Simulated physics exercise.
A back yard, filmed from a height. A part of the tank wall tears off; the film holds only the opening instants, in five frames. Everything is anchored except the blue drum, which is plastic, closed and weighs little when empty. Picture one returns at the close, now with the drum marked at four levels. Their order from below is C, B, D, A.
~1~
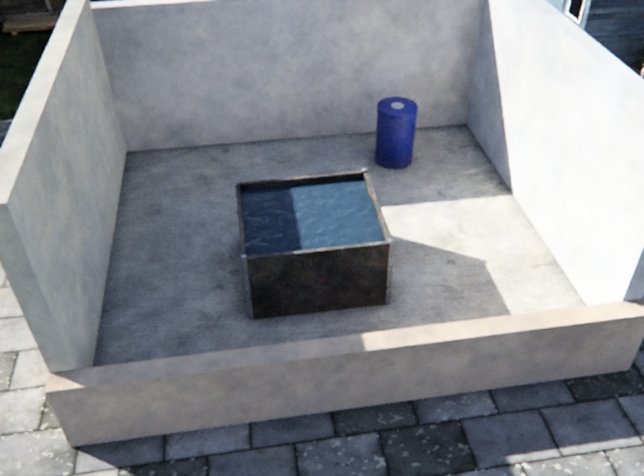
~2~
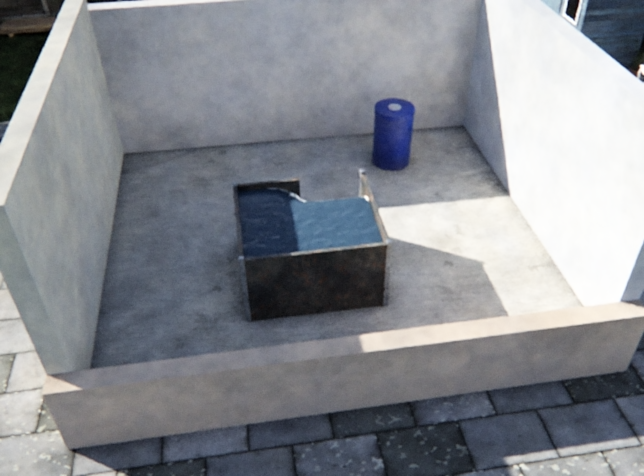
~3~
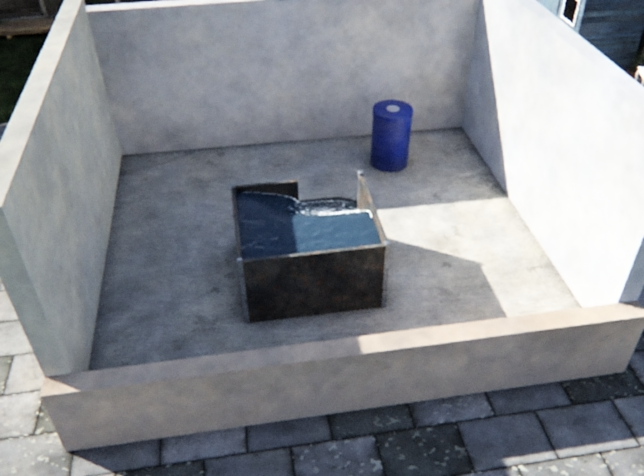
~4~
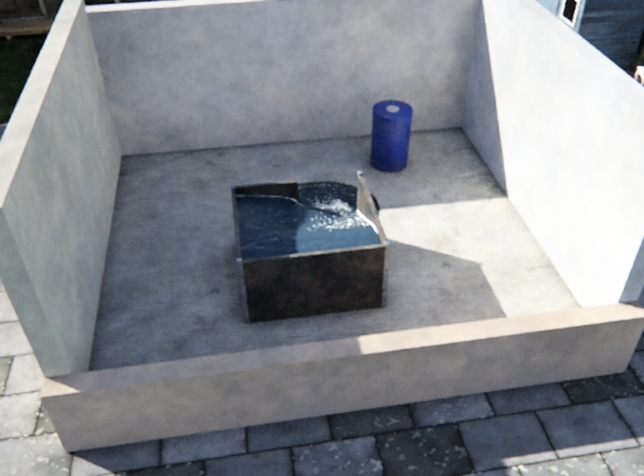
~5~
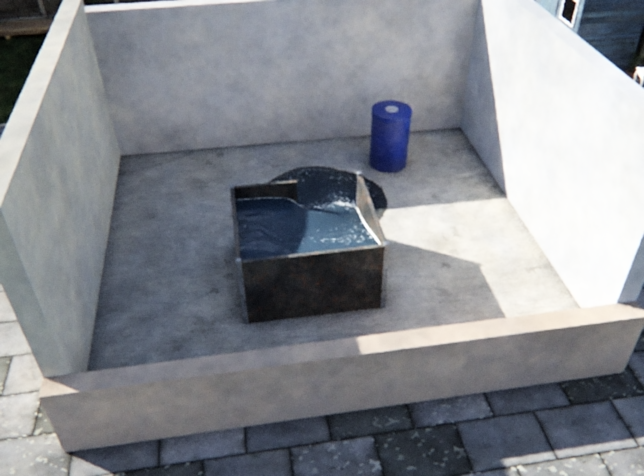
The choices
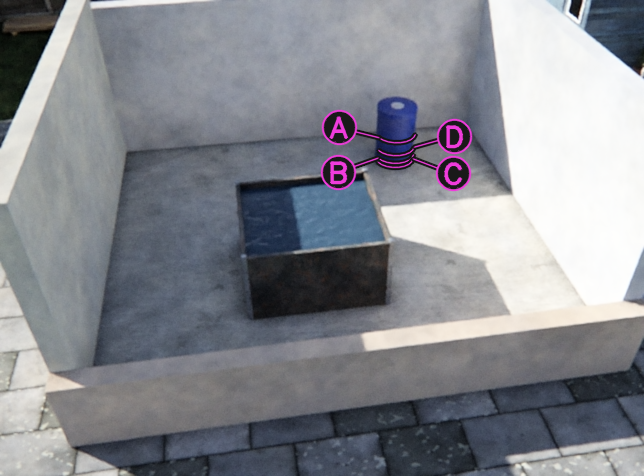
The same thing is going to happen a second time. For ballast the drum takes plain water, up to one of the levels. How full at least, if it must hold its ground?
A is the one.
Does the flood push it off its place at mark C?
Yes, that goes wrong.
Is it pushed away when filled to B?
Yes, it does.
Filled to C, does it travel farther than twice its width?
Yes, it does.
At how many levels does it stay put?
One of them.
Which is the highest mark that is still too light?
D it is.
On the marked copy, A at (400, 142); B at (398, 163); C at (398, 167); D at (399, 155); from the bottom up C, B, D, A.
Choosing A, it does not move.
Choosing B, it is pushed about 4 times its own width away.
Choosing C, it is pushed about 4 times its own width away.
Choosing D, it is pushed about half its own width away.
